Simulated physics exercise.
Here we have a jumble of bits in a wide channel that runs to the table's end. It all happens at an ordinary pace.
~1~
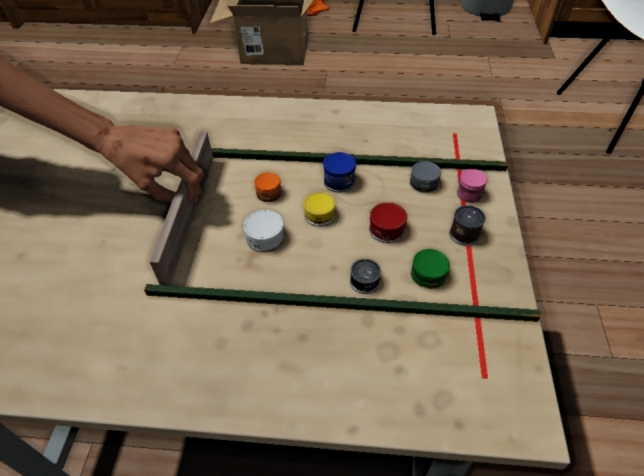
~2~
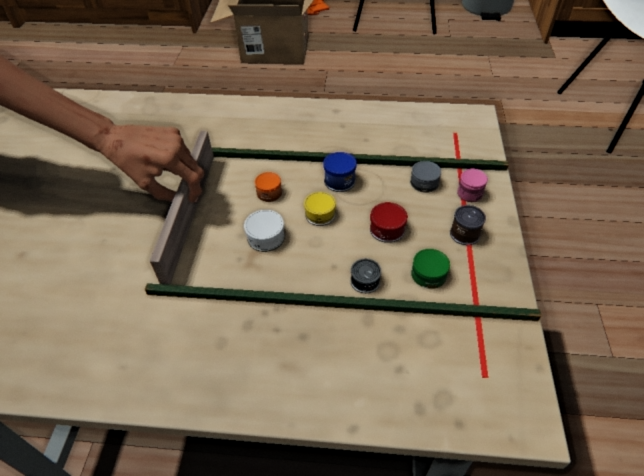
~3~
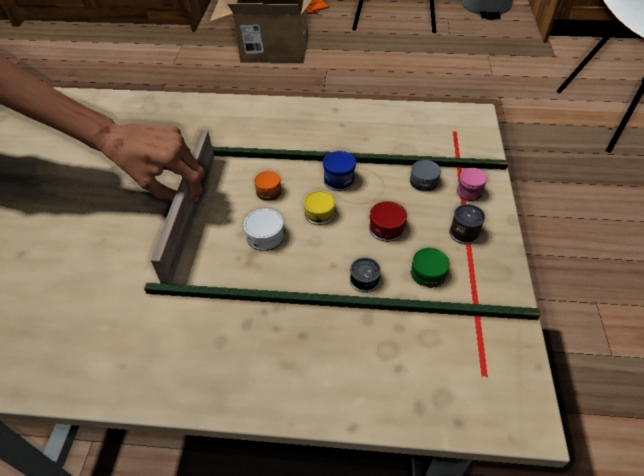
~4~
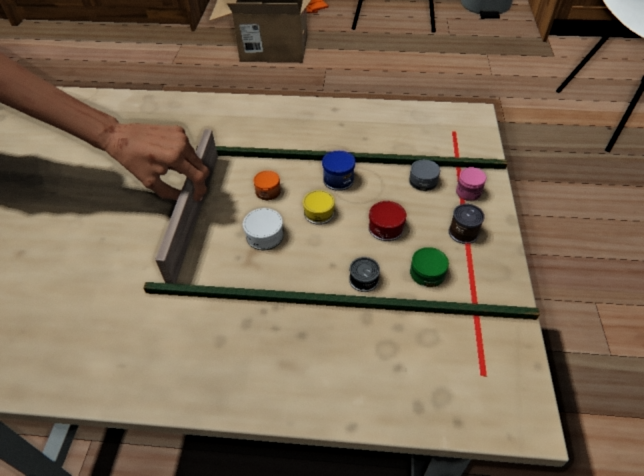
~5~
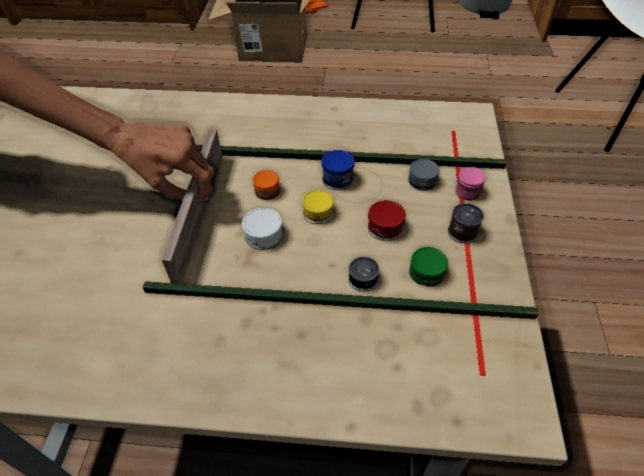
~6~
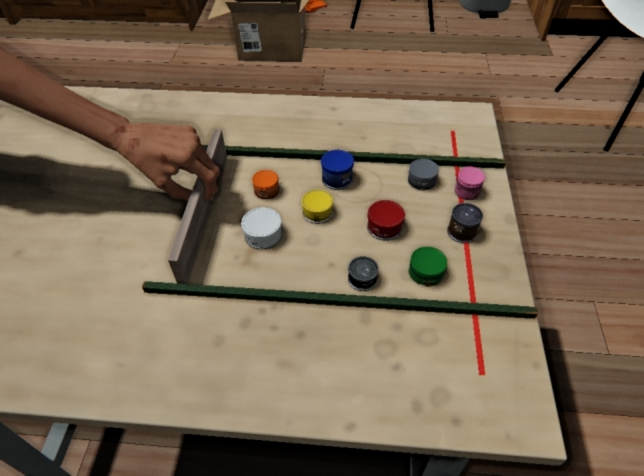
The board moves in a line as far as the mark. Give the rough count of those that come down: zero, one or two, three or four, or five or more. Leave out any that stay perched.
The number that fall off is one or two.
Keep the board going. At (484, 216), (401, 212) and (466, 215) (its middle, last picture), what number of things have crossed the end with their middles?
In that order 5, 0 and 1.
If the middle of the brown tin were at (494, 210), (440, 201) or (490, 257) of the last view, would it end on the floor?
The brown tin drops off; holds on; remains up.
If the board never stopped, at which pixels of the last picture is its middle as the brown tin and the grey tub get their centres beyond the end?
Its middle is around (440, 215) and around (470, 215).
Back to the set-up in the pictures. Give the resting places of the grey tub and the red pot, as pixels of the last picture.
The grey tub at (507, 178), the red pot at (515, 226).
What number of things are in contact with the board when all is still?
5 of them.
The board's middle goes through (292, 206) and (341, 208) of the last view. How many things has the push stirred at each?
First 2, then 5.
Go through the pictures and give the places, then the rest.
Pink tub (472, 186); brown tin (467, 226); grey tub (425, 177); board (186, 203); tape (467, 231), in the first frame.
Brown tin (468, 225); orange tub (269, 187), in the second frame.
Grey tub (425, 176); green tub (430, 268), in the third frame.
Pink tub (471, 184); board (191, 201), in the fourth frame.
Brown tin (466, 223); red pot (386, 221), in the fifth frame.
Pink tub (470, 184); brown tin (465, 223); grey tub (423, 175); board (202, 201); tape (465, 229), in the sixth frame.
Early on, none off yet; pink tub at rest near (470, 184); brown tin at rest near (465, 223); grey tub at rest near (423, 175).
A while later, none off yet; pink tub travelled a little near (484, 187); brown tin travelled about its own width near (500, 226); grey tub travelled about its own width near (461, 176).
Finally, the number that fall off is one or two; lost, brown tin.
